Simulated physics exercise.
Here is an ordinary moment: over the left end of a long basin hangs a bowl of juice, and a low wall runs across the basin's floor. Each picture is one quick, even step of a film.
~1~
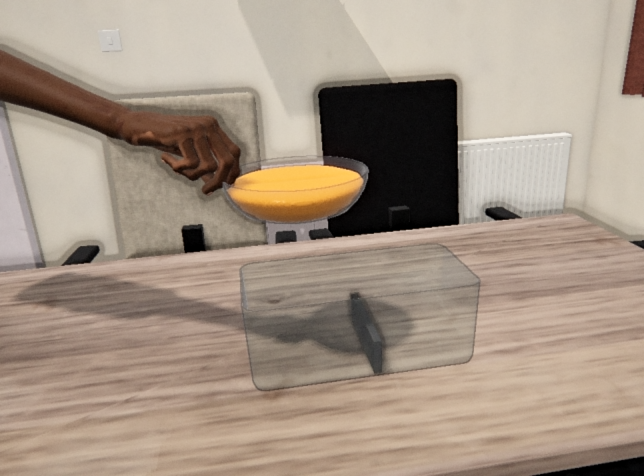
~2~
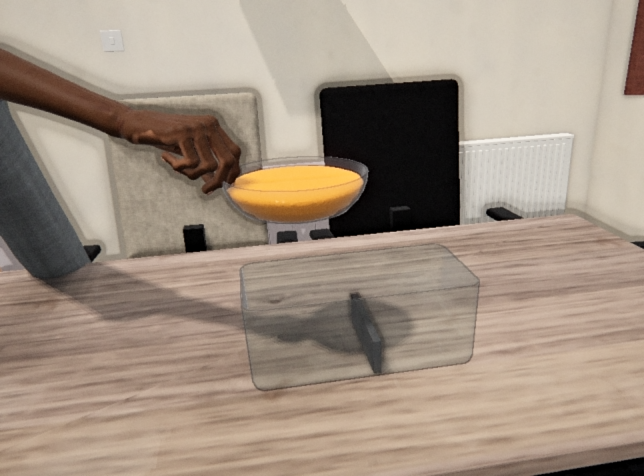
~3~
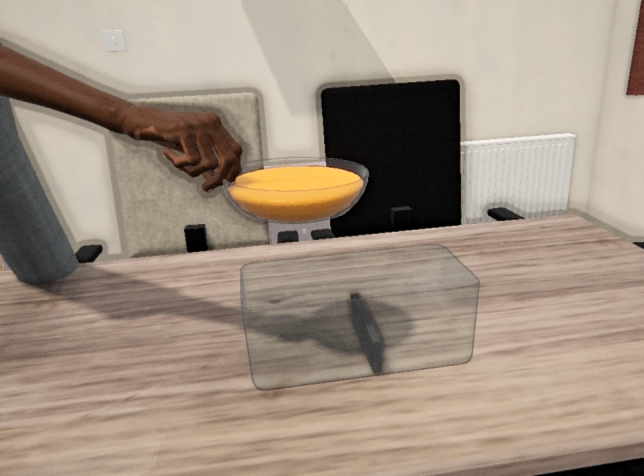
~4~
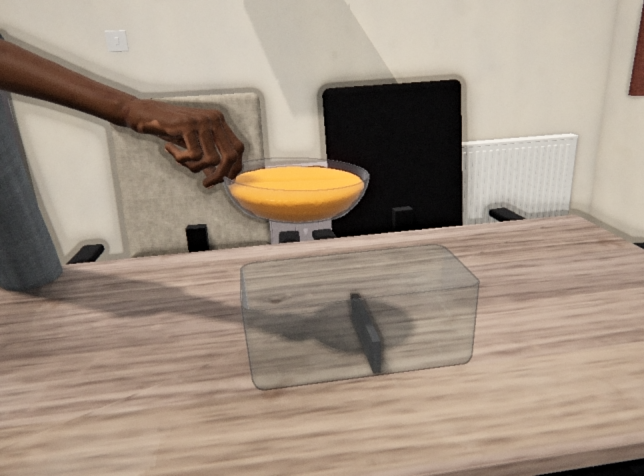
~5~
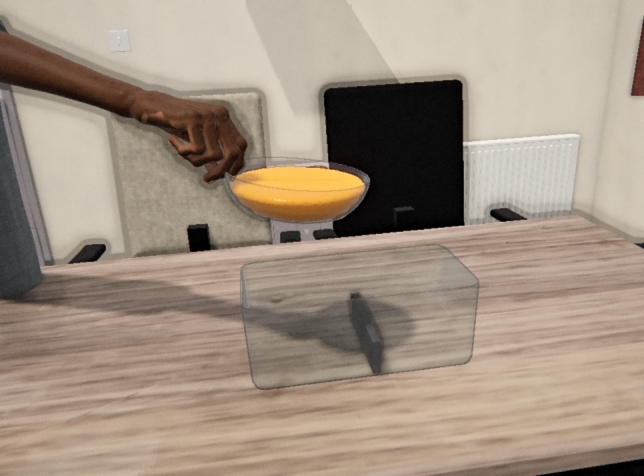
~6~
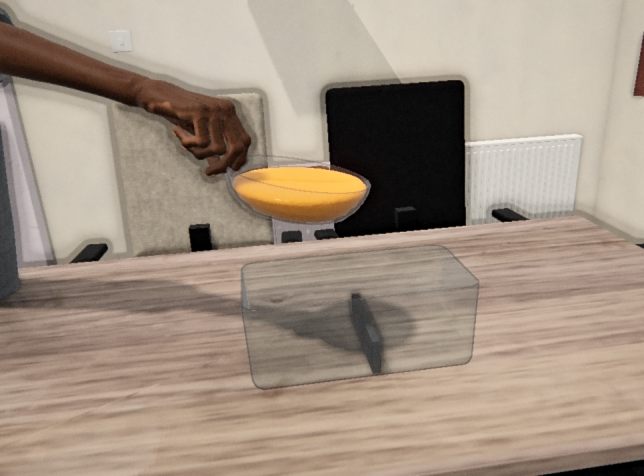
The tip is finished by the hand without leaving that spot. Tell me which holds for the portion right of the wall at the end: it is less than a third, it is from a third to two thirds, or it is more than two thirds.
It is more than two thirds.
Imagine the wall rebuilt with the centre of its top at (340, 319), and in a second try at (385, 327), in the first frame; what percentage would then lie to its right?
85 % and 45 %, roughly.
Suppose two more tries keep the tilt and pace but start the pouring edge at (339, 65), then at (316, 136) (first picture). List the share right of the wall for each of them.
Start one gives some 75 %, start two some 55 %.
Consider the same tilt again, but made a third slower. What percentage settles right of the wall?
Around 90 in a hundred.
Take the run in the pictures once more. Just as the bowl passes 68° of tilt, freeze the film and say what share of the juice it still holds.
Still holding around 20 %, give or take.
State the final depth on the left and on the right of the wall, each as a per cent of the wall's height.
Once it is still, the left part shows 10 per cent and the right part 60.
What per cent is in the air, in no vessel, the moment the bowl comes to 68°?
Share in flight: Approx. 50 %.
A moment on, the tilt is 68° and 21 per cent is still to pour, 0 is left of the wall and 32 right of it.
Next, the tilt is 97° and 1 per cent is still to pour, 13 is left of the wall and 77 right of it.
Then the tilt is 99° and 0 per cent is still to pour, 17 is left of the wall and 79 right of it.
Later the tilt is 99° and 0 per cent is still to pour, 19 is left of the wall and 78 right of it.
In the end 19 per cent lies left of the wall, 78 right of it and 3 outside.
